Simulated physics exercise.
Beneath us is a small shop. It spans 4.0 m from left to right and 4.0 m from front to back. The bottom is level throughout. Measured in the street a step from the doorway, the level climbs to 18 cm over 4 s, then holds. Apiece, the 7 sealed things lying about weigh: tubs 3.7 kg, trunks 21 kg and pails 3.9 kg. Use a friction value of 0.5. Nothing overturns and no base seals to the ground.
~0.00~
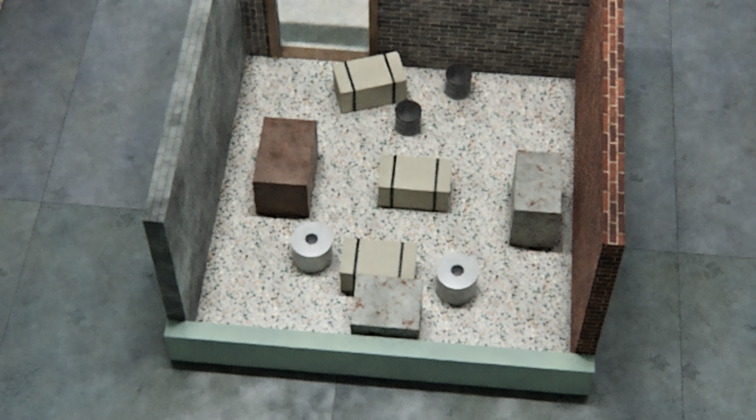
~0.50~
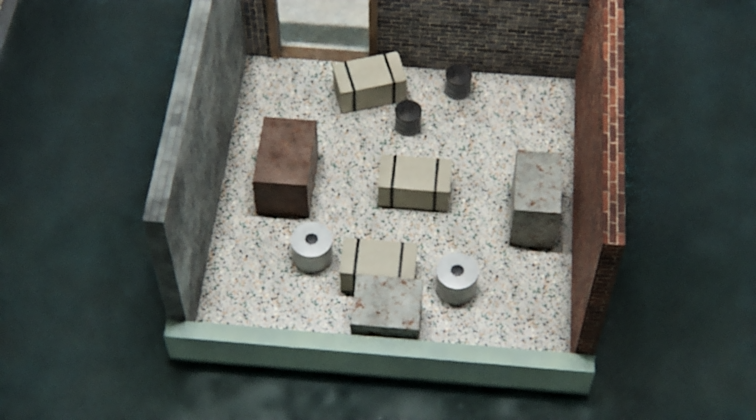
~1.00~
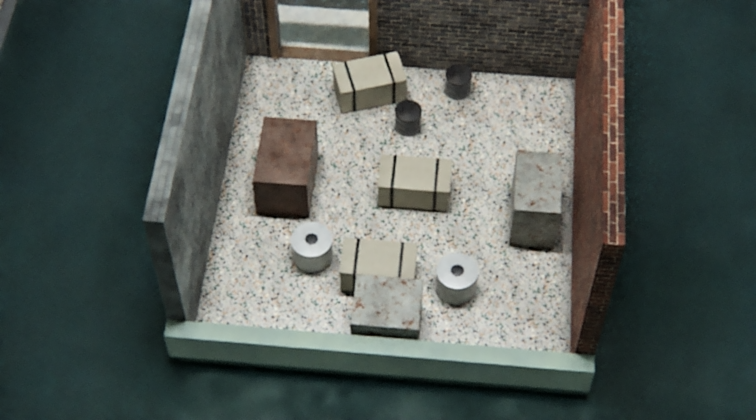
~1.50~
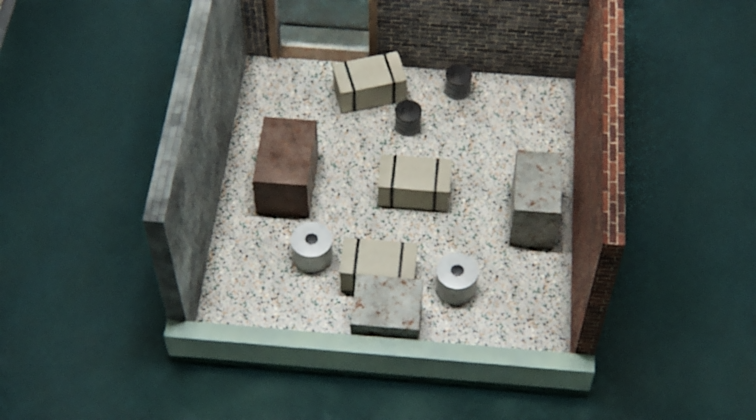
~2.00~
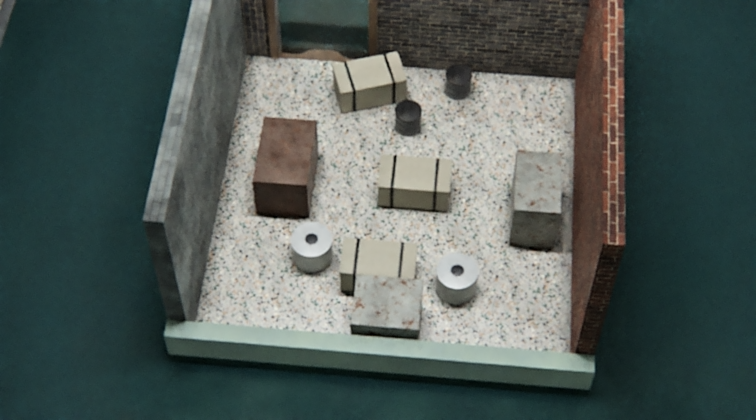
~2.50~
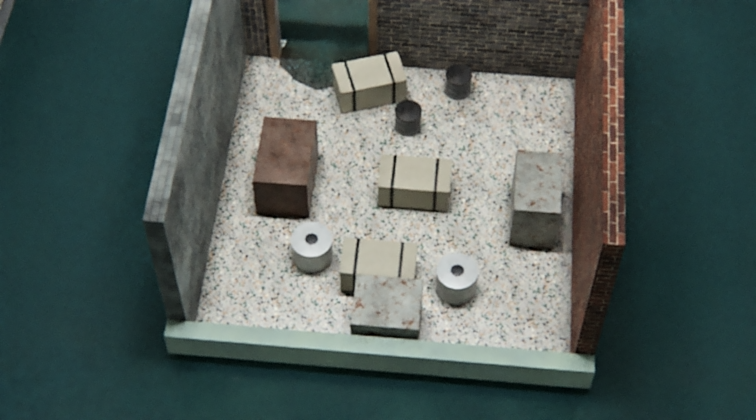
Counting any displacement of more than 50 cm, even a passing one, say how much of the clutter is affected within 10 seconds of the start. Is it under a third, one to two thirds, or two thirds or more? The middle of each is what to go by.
One to two thirds.
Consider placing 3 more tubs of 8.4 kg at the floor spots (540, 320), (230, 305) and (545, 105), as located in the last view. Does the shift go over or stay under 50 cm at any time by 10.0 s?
Result by item, in order: Inside the cutoff, beyond the cutoff, inside the cutoff.
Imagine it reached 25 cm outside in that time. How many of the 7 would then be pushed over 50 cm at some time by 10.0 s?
Then 6.
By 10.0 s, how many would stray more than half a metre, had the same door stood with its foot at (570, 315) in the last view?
5.
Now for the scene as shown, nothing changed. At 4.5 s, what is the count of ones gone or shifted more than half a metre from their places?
The count is 0.
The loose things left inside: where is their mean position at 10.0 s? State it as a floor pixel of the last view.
Mean position: Approximately (418, 206).
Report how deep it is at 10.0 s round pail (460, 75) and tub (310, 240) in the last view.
Close to 3 and 12 centimetres.
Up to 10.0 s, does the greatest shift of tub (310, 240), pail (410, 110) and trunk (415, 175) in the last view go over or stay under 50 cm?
Beyond, beyond, within.
After 3.5 s 0 of 7 are over 50 cm from their spots; 0 afloat.
After 4.5 s 0 of 7 are over 50 cm from their spots; 0 afloat.
After 7.0 s 0 of 7 are over 50 cm from their spots; 1 afloat.
After 10.0 s 3 of 7 are over 50 cm from their spots, and 3 have been at some point; 1 afloat.
